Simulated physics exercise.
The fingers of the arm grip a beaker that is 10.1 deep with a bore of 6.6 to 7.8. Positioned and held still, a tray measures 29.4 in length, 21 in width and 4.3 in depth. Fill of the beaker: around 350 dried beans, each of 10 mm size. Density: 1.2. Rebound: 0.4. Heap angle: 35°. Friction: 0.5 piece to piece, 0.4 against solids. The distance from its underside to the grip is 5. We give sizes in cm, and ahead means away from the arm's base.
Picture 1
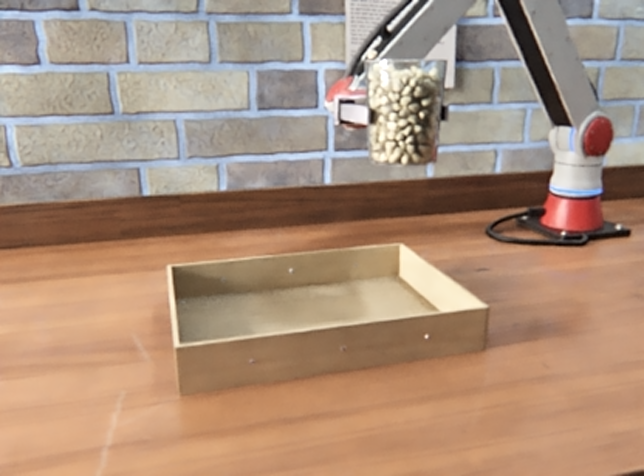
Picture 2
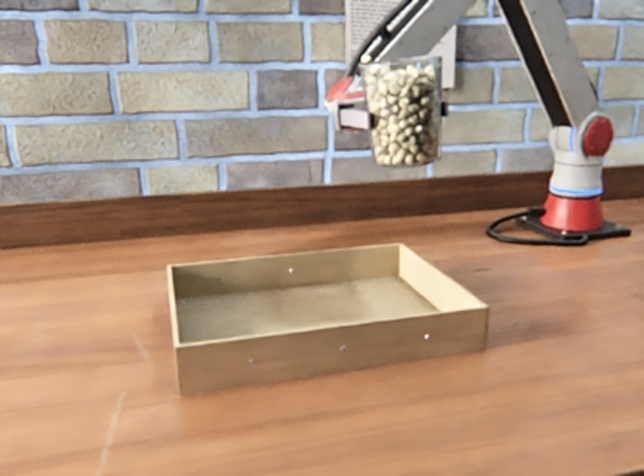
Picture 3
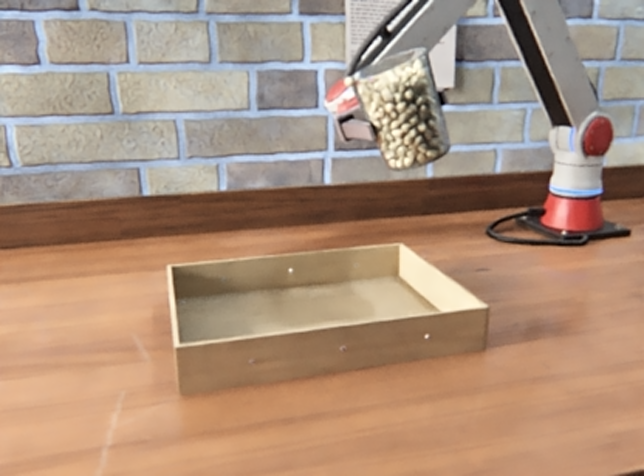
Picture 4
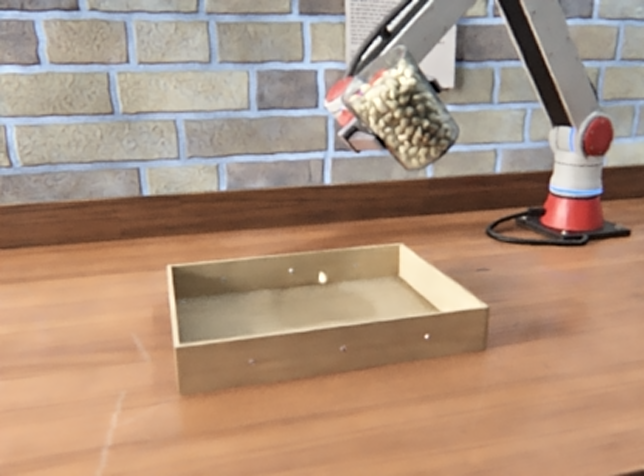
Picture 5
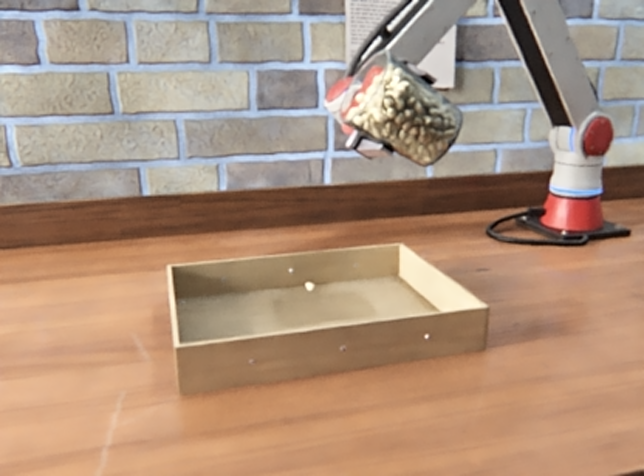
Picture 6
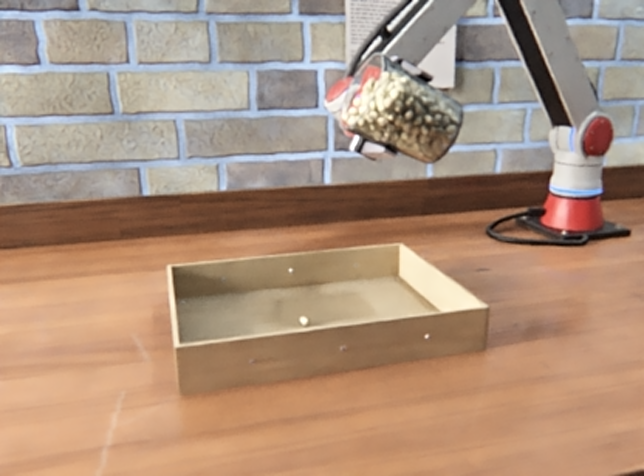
A robot arm tilts a clear beaker of beans, and one drops into the tray.
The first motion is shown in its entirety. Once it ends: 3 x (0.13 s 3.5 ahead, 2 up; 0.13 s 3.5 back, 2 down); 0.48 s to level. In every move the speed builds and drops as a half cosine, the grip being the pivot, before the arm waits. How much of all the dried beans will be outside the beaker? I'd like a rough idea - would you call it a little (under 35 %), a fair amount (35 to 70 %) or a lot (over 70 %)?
I would call it a fair amount, 35 to 70 %.
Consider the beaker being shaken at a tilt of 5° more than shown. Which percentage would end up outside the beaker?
Then something close to 55 in a hundred.
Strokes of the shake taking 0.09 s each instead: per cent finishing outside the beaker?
Then about 75 per cent.
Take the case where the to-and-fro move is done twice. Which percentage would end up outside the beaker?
My guess is near 35 per cent.
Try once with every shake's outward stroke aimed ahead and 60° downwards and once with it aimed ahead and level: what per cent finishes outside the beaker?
0 and 30 %.
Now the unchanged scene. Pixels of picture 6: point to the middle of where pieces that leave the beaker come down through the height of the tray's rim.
Near (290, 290).
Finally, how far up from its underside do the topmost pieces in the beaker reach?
The top sits some 8.0 cm up.
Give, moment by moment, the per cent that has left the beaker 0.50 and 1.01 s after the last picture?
Around 30 % and around 45 %.
Then, 0.50 s on, tilted 64° forward, highest piece 24 above the table; 239 in the beaker, 73 in the tray, 41 in flight or on a rim.
Then, 1.01 s on, tilted 35° forward, highest piece 25 above the table; 196 in the beaker, 157 in the tray.
Then, 1.46 s on, level, highest piece 26 above the table; 196 in the beaker, 157 in the tray.
Then, 2.51 s on, level, highest piece 26 above the table; 196 in the beaker, 157 in the tray.
In the end, 196 in the beaker, 157 in the tray. That is 44 % outside the beaker.
